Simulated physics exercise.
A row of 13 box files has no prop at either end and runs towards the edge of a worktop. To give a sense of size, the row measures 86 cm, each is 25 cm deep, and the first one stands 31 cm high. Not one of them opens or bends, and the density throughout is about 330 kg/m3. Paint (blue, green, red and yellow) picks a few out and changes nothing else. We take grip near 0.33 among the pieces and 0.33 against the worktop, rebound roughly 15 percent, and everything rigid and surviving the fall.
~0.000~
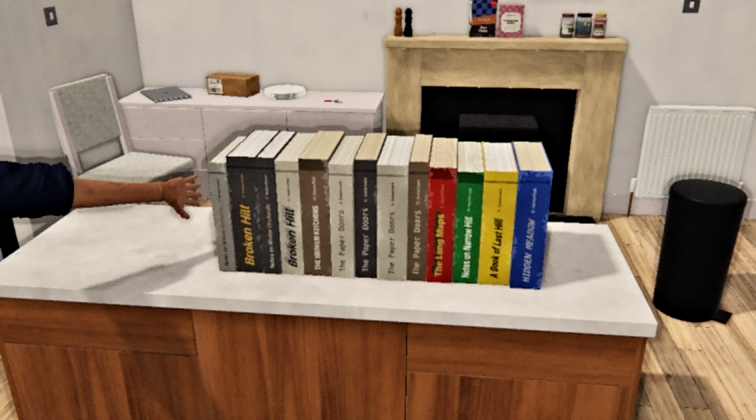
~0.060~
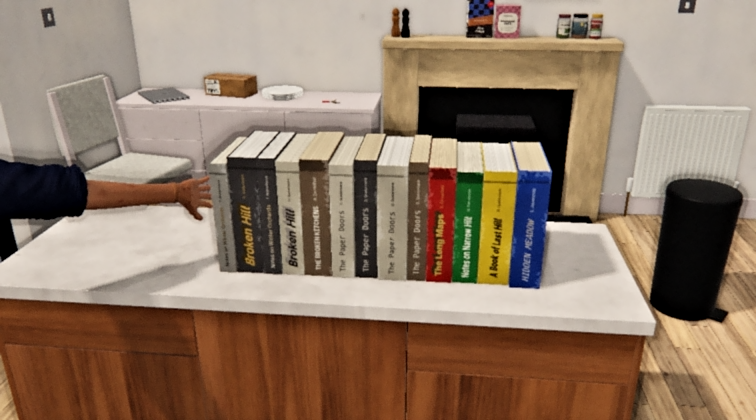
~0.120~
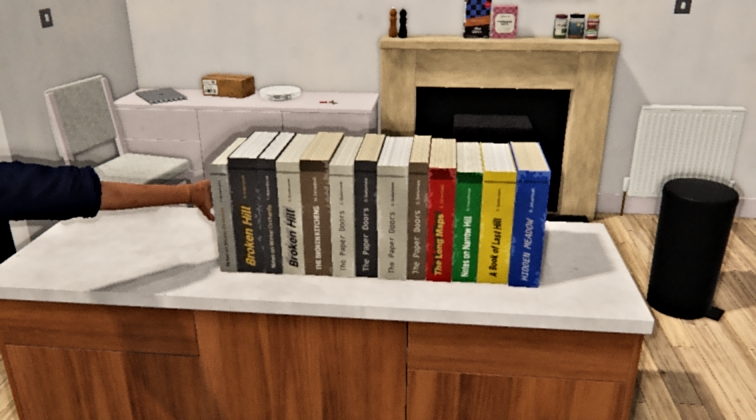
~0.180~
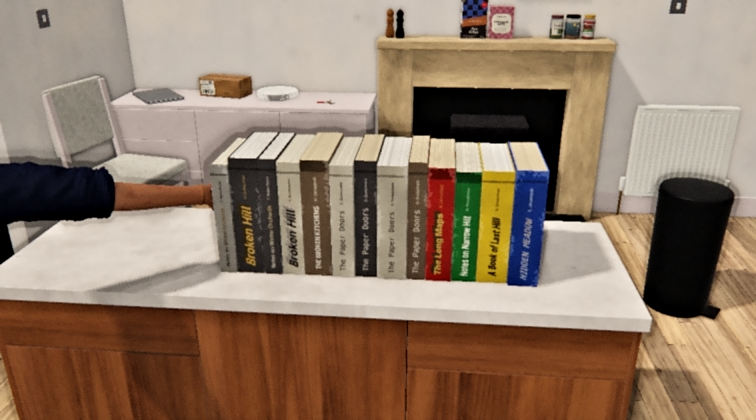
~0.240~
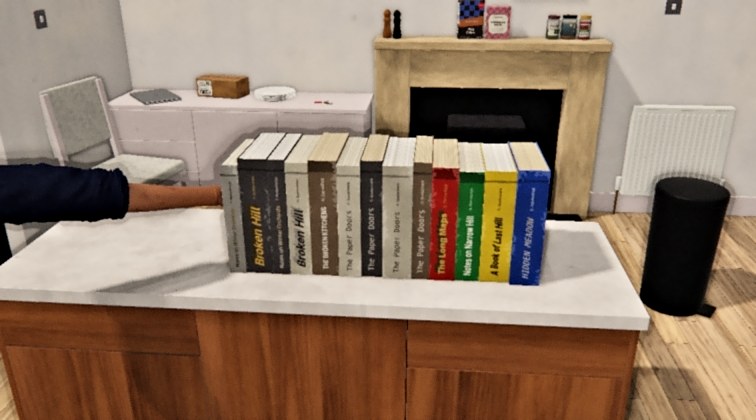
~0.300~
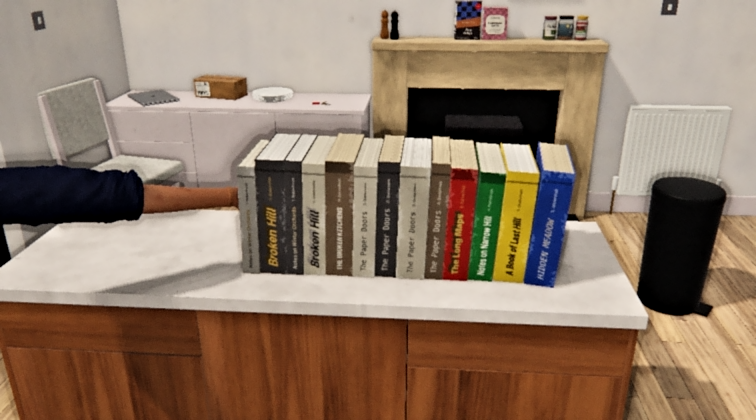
A hand reaches in from the left and pushes a row of books slightly right.
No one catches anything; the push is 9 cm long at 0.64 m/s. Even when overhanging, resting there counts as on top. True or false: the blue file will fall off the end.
True.
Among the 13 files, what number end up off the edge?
The total is 1.
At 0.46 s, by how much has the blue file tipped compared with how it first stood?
Near 30 degrees from where it started.
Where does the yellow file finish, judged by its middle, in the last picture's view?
I'd point at about (619, 254).
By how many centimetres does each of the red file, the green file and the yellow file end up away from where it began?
Red 20 cm, green 30 cm, yellow 40 cm.
After 0.36 s, none of the 13 files off the edge, 13 disturbed; blue file leaning 10°; yellow file leaning 8°.
After 0.46 s, none of the 13 files off the edge, 13 disturbed; blue file leaning 31°; yellow file leaning 20°.
After 0.72 s, none of the 13 files off the edge, 13 disturbed; blue file upside down; yellow file leaning 63°.
After 1.06 s, 1 of the 13 files off the edge; blue file leaning 44°, 72 cm lower; yellow file on its side.
By the end (1.3 s), 1 of the 13 files off the edge; blue file on its side; yellow file on its side; green file leaning 54°. As the last picture would show them, middles, yellow file near (619, 254).
